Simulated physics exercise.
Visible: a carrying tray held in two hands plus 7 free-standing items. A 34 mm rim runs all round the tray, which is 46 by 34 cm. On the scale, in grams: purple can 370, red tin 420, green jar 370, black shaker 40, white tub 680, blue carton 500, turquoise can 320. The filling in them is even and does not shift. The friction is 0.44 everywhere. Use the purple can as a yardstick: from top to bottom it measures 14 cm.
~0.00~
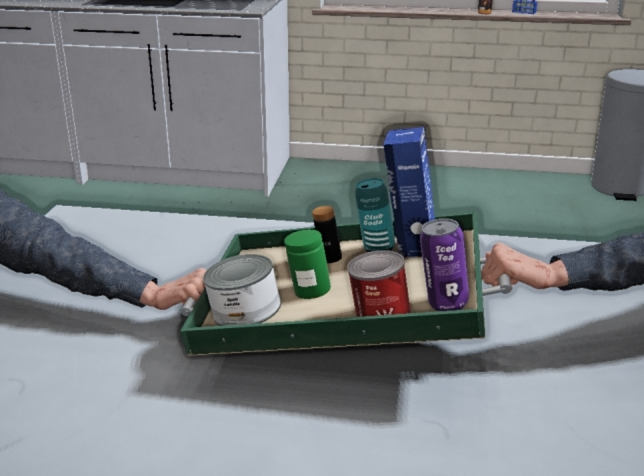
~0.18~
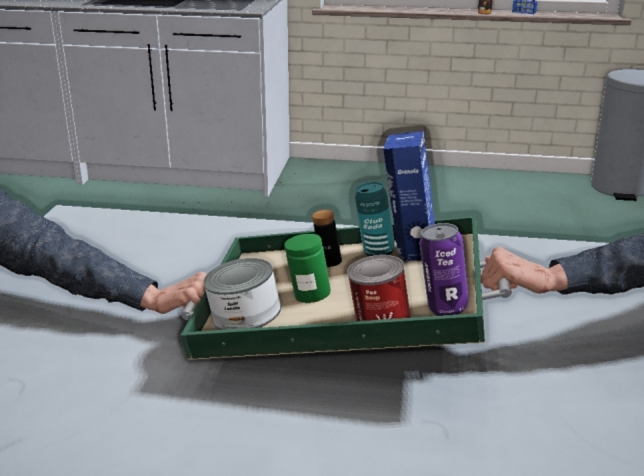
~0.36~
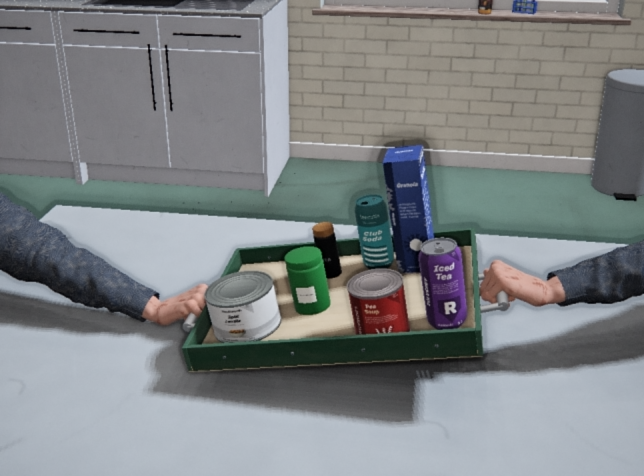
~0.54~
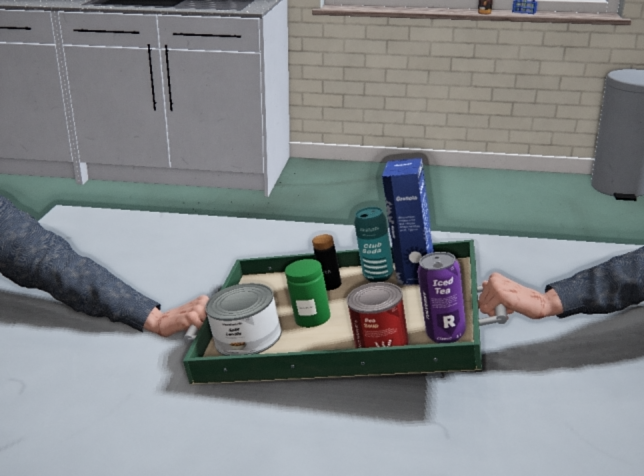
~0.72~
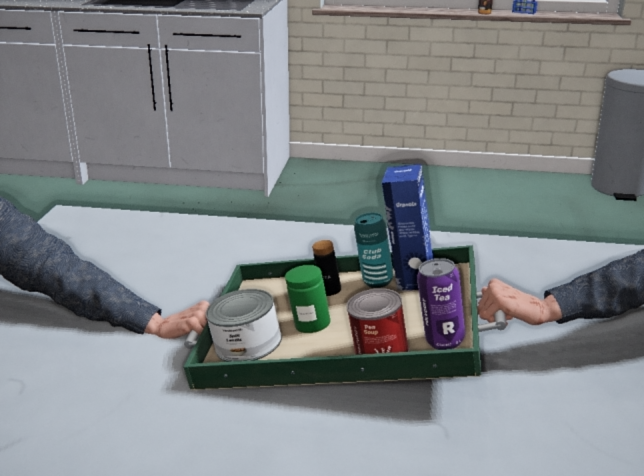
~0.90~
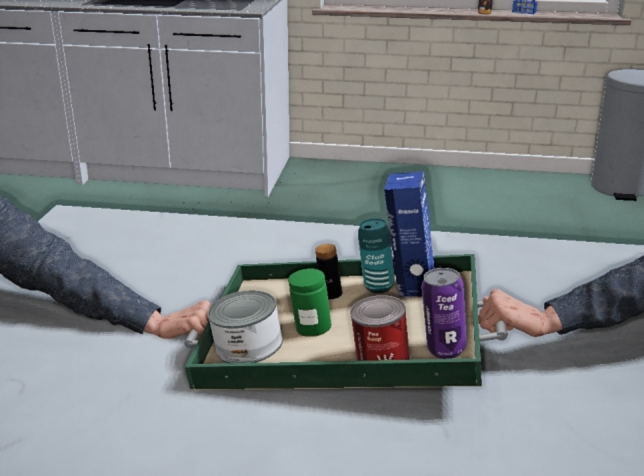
The clip shows two hands gripping a green-rimmed tray of seven items, including cans, a green jar and a tall blue carton, and lowering it a short way to a pale table while the items keep their places on it.
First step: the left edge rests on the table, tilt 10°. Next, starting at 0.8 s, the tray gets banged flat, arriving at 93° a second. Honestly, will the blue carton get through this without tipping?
No.
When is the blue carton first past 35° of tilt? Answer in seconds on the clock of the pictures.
Around 1.4 s on the clock.
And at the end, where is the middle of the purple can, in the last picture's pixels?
At about (451, 344).
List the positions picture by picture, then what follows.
In the first picture, left edge 7 cm above the table; blue carton (411, 194); purple can (445, 267).
In the second picture, left edge 6 cm above the table; green jar (308, 268); black shaker (327, 238).
In the third picture, left edge 4 cm above the table; white tub (243, 307); turquoise can (375, 233).
In the fourth picture, left edge 1 cm above the table; purple can (442, 299); red tin (379, 322).
In the fifth picture, left edge on the table, tray at 10°; green jar (308, 299); black shaker (327, 268).
In the sixth picture, left edge on the table, tray at 8°; blue carton (411, 235); white tub (246, 327).
After 1.00 s, left edge on the table, tray at 1°; blue carton 5° off its base near (416, 256).
After 1.30 s, tray flat on the table; blue carton 27° off its base near (451, 261).
After 1.50 s, tray flat on the table; blue carton now off the tray.
In the end (2.0 s), off the tray and tipped over, blue carton; the other 6 under 5 cm from the start. In the last view, blue carton near (500, 294).
